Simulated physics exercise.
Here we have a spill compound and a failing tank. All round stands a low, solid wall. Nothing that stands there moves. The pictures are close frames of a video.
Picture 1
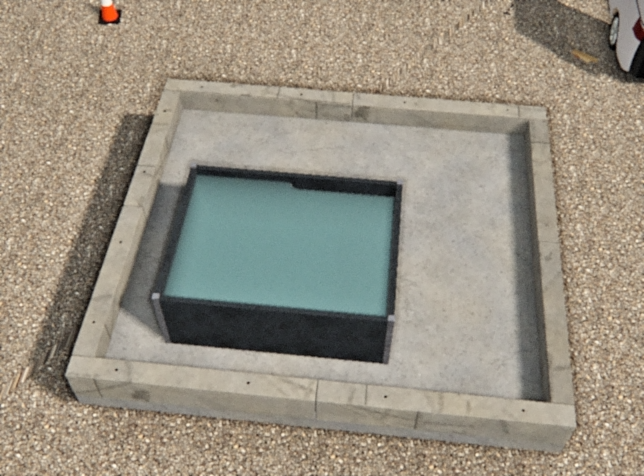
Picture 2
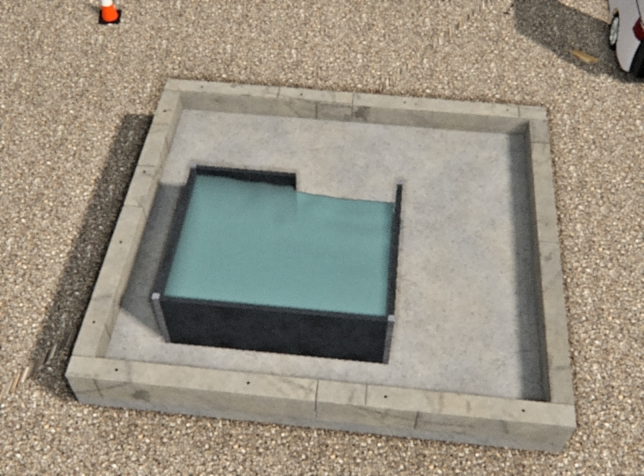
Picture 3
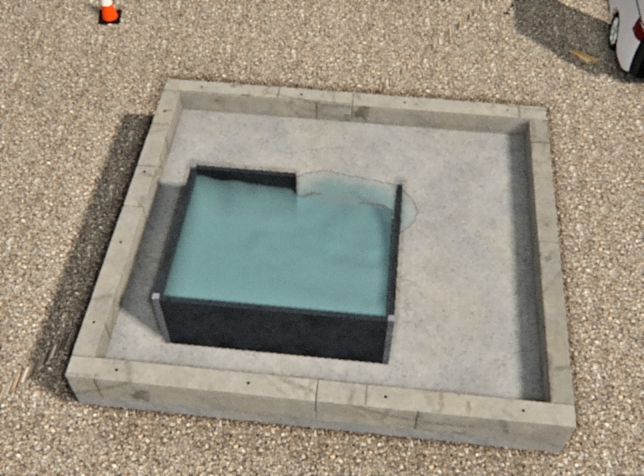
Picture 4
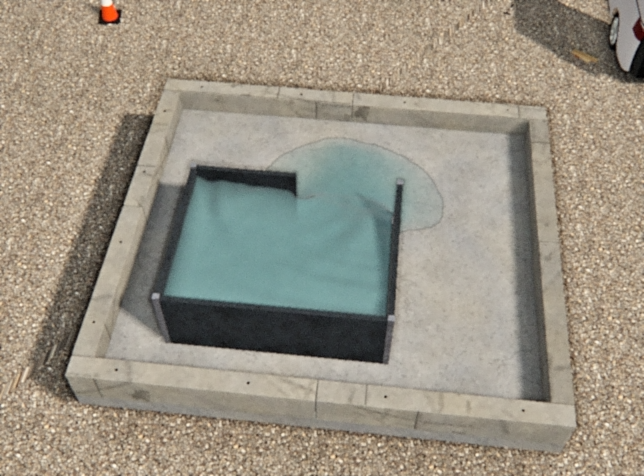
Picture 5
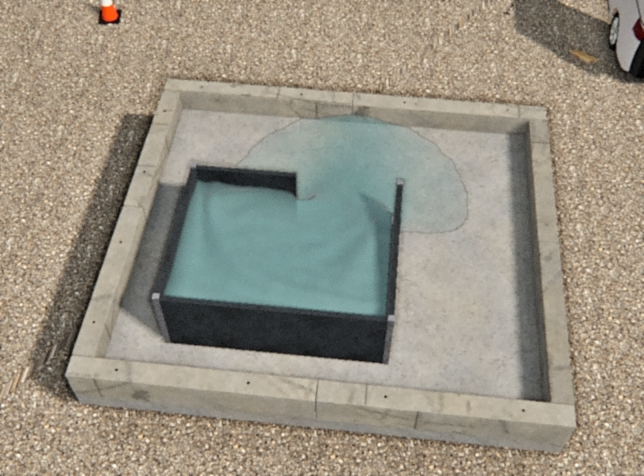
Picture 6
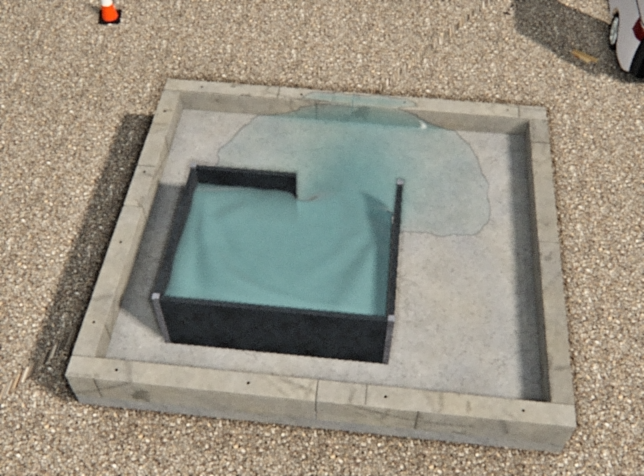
Water in a dark rectangular tank pours out through a gap at the right of its far side, spreading in a widening, rounded sheet across the pale floor and reaching the far side of the low surrounding wall.
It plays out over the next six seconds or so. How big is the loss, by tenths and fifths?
It loses under a tenth.
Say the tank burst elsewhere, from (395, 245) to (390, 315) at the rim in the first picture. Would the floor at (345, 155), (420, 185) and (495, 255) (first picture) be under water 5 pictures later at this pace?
In turn: Dry, not flooded, under water.
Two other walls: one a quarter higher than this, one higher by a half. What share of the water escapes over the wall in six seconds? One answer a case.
In turn 2 and 0 per cent.
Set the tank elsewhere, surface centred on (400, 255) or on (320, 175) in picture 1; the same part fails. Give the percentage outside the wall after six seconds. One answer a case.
About 10 and 16 per cent.
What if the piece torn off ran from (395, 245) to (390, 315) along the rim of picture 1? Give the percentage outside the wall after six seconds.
Near 8 in a hundred.
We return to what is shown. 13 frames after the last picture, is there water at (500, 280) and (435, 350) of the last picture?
One after the other: Under water, dry.
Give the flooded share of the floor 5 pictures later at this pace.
Near 45 in a hundred.
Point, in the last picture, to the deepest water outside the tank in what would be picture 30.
Close to (103, 371).
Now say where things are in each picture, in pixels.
Still water in the tank at (285, 242), in the first picture.
The front is at a hidden place, out from the gap on the tank's far side, in the second picture.
The front is at a hidden place, out from the gap on the tank's far side, in the third picture.
The front is at (326, 143), out from the gap on the tank's far side, in the fourth picture.
Water pours out on the tank's far side and has run to (316, 120), in the fifth picture.
The front is at (267, 116), out from the gap on the tank's far side, in the sixth picture.
A moment on, water covers 35 % of the floor; the low wall has let 0 % over.
Next, water covers 40 % of the floor; the low wall has let 1 % over.
Then, water covers 55 % of the floor; the low wall has let 6 % over.
Later, water covers 85 % of the floor; the low wall has let 7 % over.
In the end, water covers 85 % of the floor; the low wall has let 8 % over.
